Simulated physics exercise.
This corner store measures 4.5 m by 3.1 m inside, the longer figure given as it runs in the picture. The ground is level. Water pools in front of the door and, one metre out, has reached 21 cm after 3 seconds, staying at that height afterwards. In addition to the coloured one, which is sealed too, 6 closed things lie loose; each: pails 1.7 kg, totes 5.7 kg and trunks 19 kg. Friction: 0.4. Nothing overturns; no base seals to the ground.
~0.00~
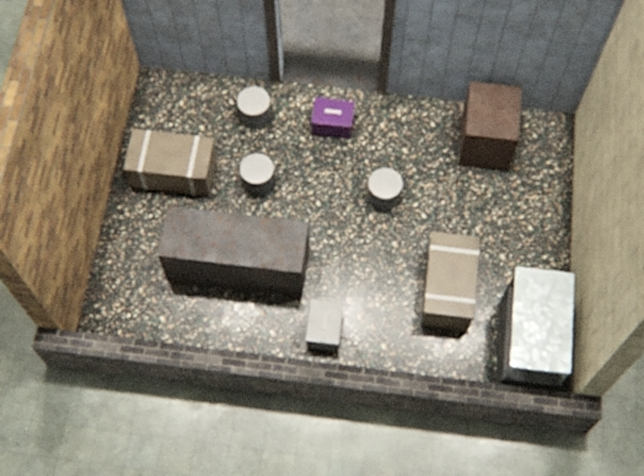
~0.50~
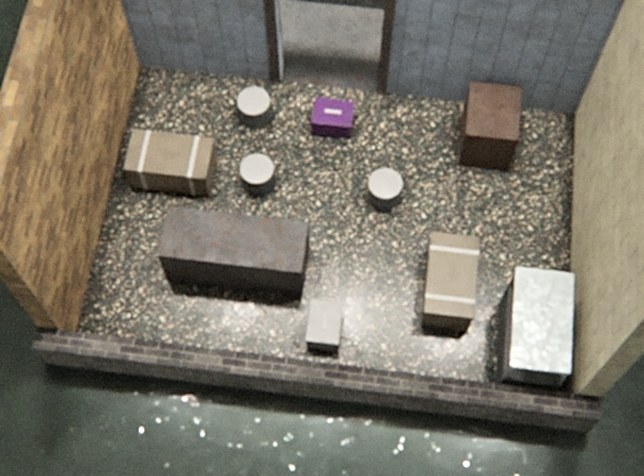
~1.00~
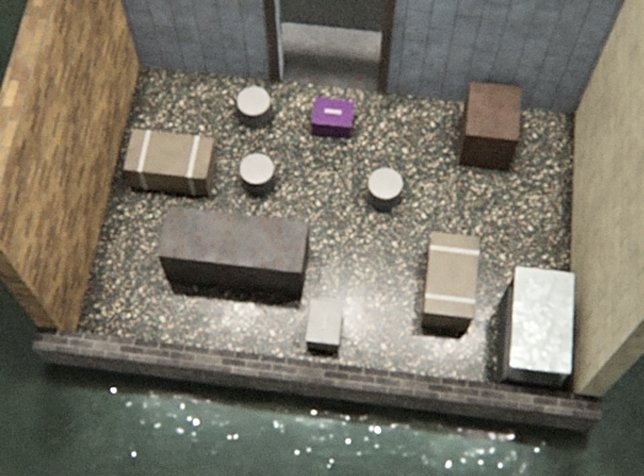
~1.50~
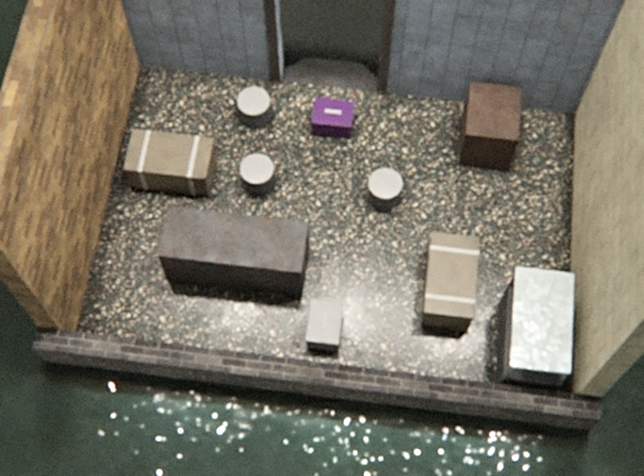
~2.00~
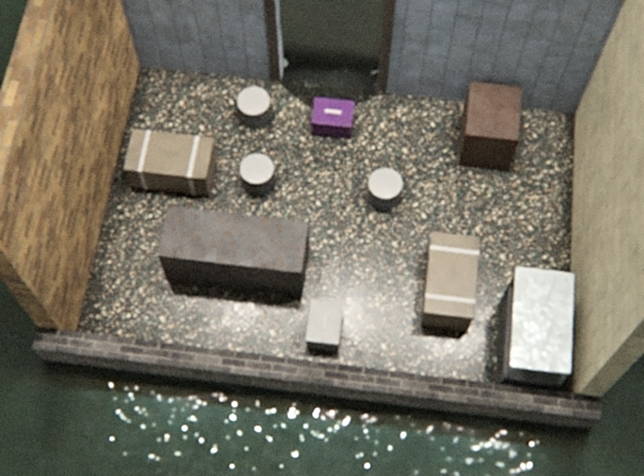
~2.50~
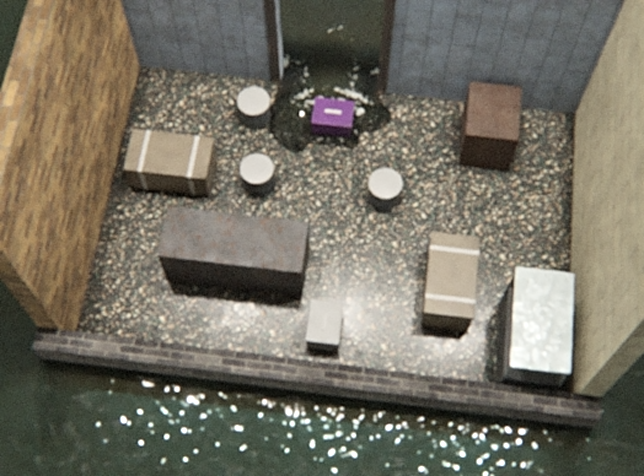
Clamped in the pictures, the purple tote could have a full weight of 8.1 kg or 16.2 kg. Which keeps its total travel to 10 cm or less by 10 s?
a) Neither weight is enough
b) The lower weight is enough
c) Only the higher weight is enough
Neither weight is enough (a).
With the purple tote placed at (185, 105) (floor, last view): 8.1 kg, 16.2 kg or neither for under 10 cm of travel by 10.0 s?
Well, must use the heavier.
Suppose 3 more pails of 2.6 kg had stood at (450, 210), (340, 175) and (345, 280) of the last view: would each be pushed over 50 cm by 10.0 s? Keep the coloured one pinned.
Above the mark, below the mark, below the mark.
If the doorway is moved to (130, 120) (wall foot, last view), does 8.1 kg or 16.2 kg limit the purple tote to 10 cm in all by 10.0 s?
Well, then both options come up short.
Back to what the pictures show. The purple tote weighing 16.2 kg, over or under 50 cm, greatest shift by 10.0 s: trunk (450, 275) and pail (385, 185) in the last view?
In turn: Below, beyond.
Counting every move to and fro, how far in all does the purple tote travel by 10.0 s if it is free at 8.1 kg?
About 300 cm.
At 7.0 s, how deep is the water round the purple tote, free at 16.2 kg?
Depth: Approx. 6 cm.
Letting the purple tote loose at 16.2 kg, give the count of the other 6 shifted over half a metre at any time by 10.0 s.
That comes to 5.
After 3.5 s the purple tote would be 91 cm from its start with 8.1 kg and 45 cm from its start with 16.2 kg; 6 cm of water round it then.
After 4.5 s the purple tote would be 179 cm from its start with 8.1 kg and 100 cm from its start with 16.2 kg; 6 cm of water round it then.
After 7.0 s the purple tote would be 232 cm from its start with 8.1 kg and 151 cm from its start with 16.2 kg; 6 cm of water round it then.
After 10.0 s the purple tote would be 244 cm from its start with 8.1 kg and 167 cm from its start with 16.2 kg; 8 cm of water round it then.
